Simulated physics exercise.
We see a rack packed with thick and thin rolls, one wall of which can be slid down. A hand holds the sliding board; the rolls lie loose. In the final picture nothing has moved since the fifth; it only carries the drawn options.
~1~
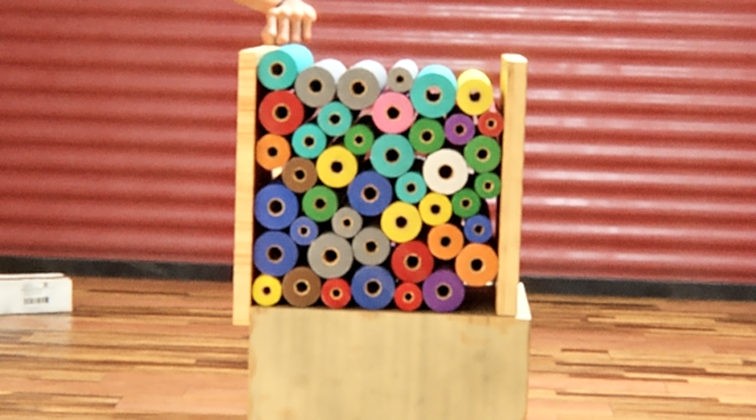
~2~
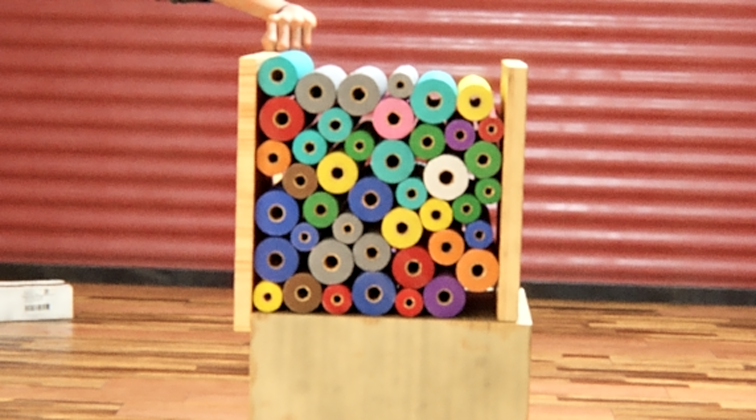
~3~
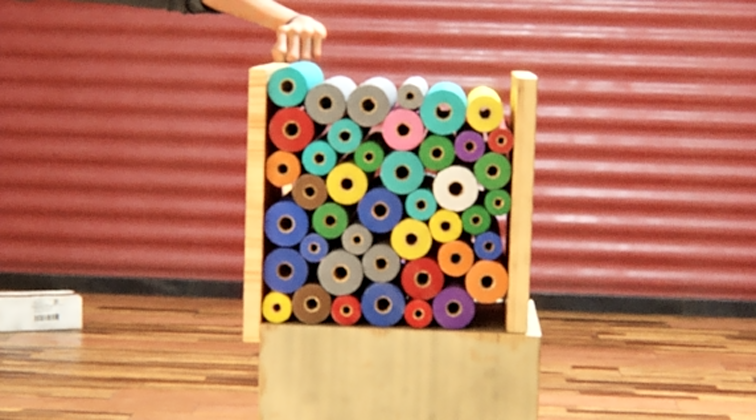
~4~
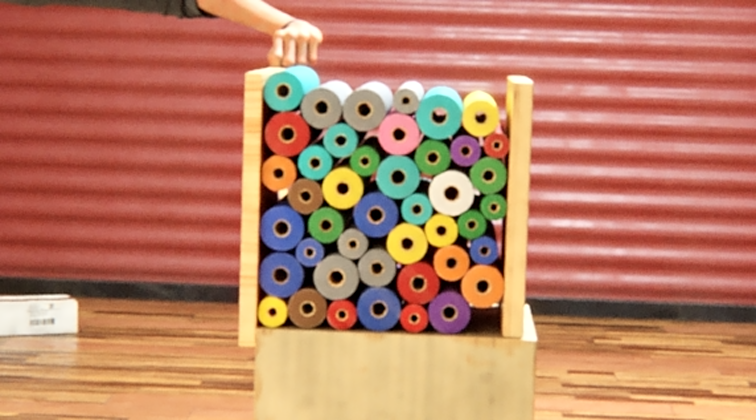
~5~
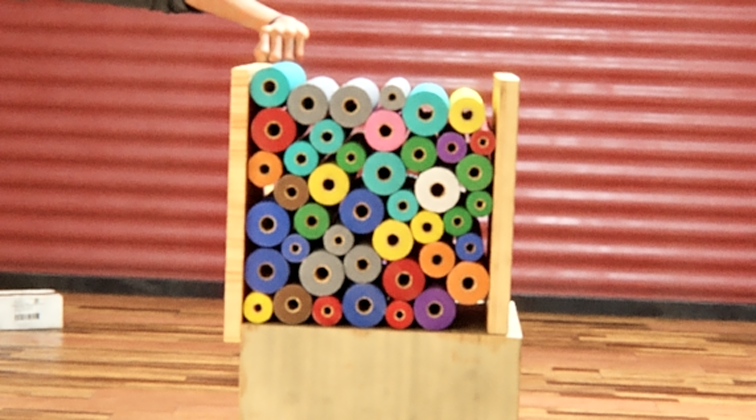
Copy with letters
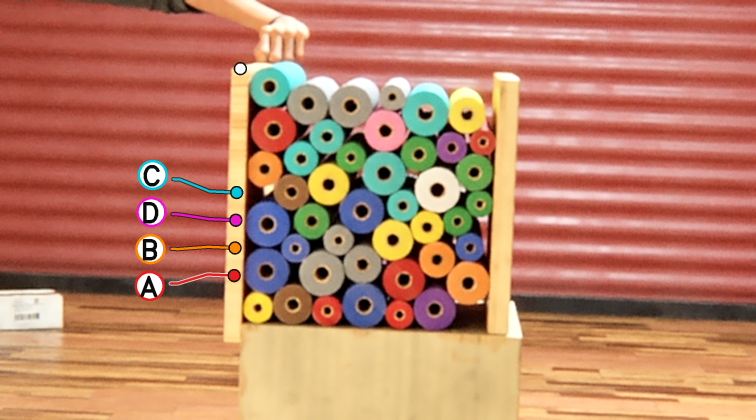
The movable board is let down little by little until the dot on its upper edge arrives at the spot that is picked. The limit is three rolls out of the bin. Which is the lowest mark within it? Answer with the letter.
No lower than C.
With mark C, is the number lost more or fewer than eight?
Fewer than eight.
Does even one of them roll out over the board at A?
At A: Yes.
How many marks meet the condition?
One of the four.
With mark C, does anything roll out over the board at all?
Yes.
On the marked copy, A at (234, 275); B at (235, 248); C at (237, 193); D at (236, 220); the white dot at (240, 69).
With C. Early on, top of the board (248, 125).
Further on, top of the board (246, 190).
At the end, top of the board (246, 192), three out over the board.
As for the rest, A more than three out over the board; B four out over the board; D four out over the board.
